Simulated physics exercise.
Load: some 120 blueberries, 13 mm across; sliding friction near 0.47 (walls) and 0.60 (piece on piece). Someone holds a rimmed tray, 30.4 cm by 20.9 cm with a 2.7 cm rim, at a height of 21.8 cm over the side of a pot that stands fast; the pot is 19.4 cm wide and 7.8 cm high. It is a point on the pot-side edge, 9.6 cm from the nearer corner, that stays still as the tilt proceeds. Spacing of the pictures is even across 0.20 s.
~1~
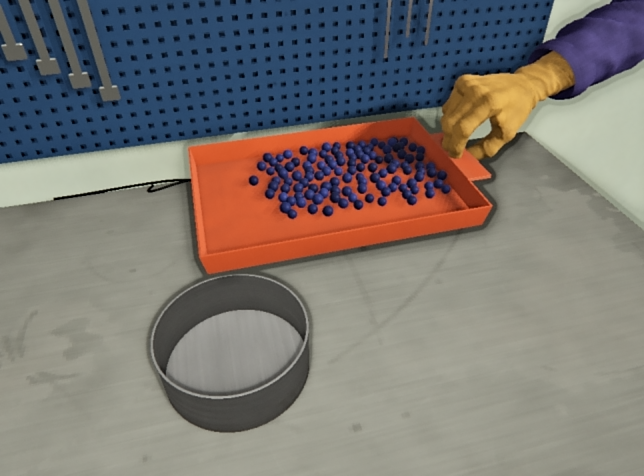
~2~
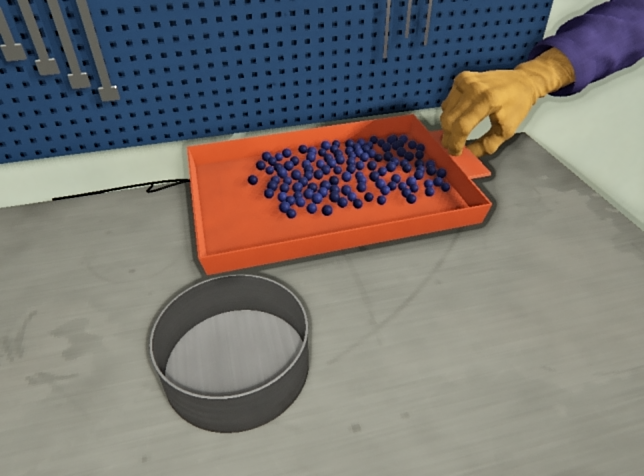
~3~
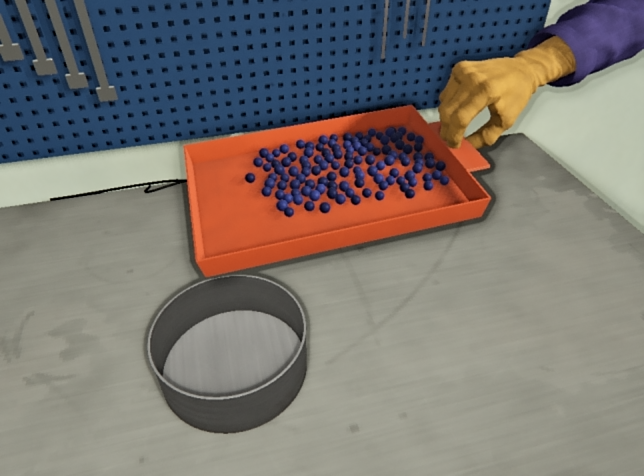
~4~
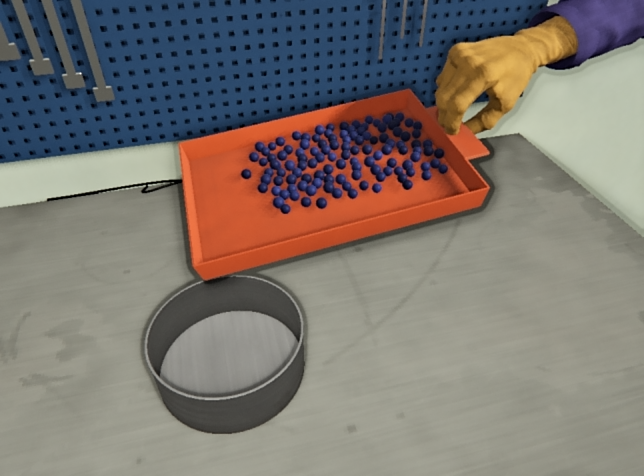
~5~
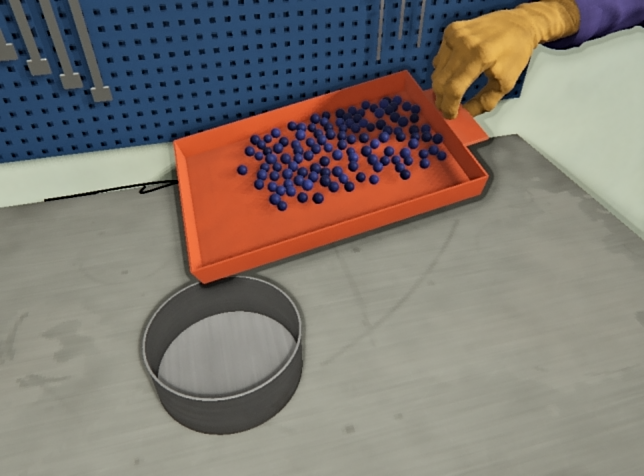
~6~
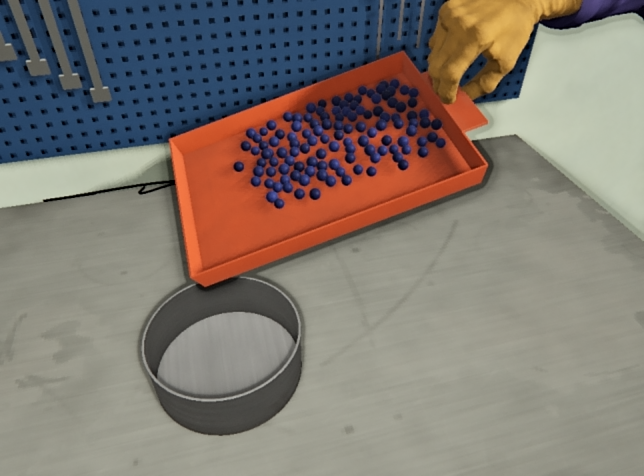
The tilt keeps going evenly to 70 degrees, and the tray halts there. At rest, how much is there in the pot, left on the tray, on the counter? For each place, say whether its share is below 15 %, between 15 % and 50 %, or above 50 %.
Pot: Between 15 % and 50 %; left on the tray: Between 15 % and 50 %; counter: Between 15 % and 50 %.
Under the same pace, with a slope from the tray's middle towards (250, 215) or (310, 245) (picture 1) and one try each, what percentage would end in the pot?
Around 5 % for the first direction, around 20 % for the second.
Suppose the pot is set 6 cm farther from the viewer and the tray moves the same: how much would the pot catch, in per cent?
I'd say some 5 per cent would end up there.
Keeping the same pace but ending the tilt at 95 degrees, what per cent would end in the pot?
Roughly 75 %.
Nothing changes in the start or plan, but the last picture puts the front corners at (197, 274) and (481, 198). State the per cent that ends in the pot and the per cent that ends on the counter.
Pot 25; counter 5.
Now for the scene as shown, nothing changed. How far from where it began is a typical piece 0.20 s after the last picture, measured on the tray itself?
Displacement on the tray: Roughly 4 cm.
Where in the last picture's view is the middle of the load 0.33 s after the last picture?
Load centre: About (240, 208) px.
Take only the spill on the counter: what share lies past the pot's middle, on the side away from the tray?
Around 100 per cent, give or take.
Then, 0.20 s after the last picture, tilt 46 degrees; the tray holds 100 %, the pot 0 %.
Then, 0.33 s after the last picture, tilt 63 degrees; the tray holds 100 %, the pot 0 %.
Then, 0.59 s after the last picture, tilt 70 degrees; the tray holds 55 %, the pot 10 %.
In the end, pot 35 %, tray 40 %, counter 25 %.
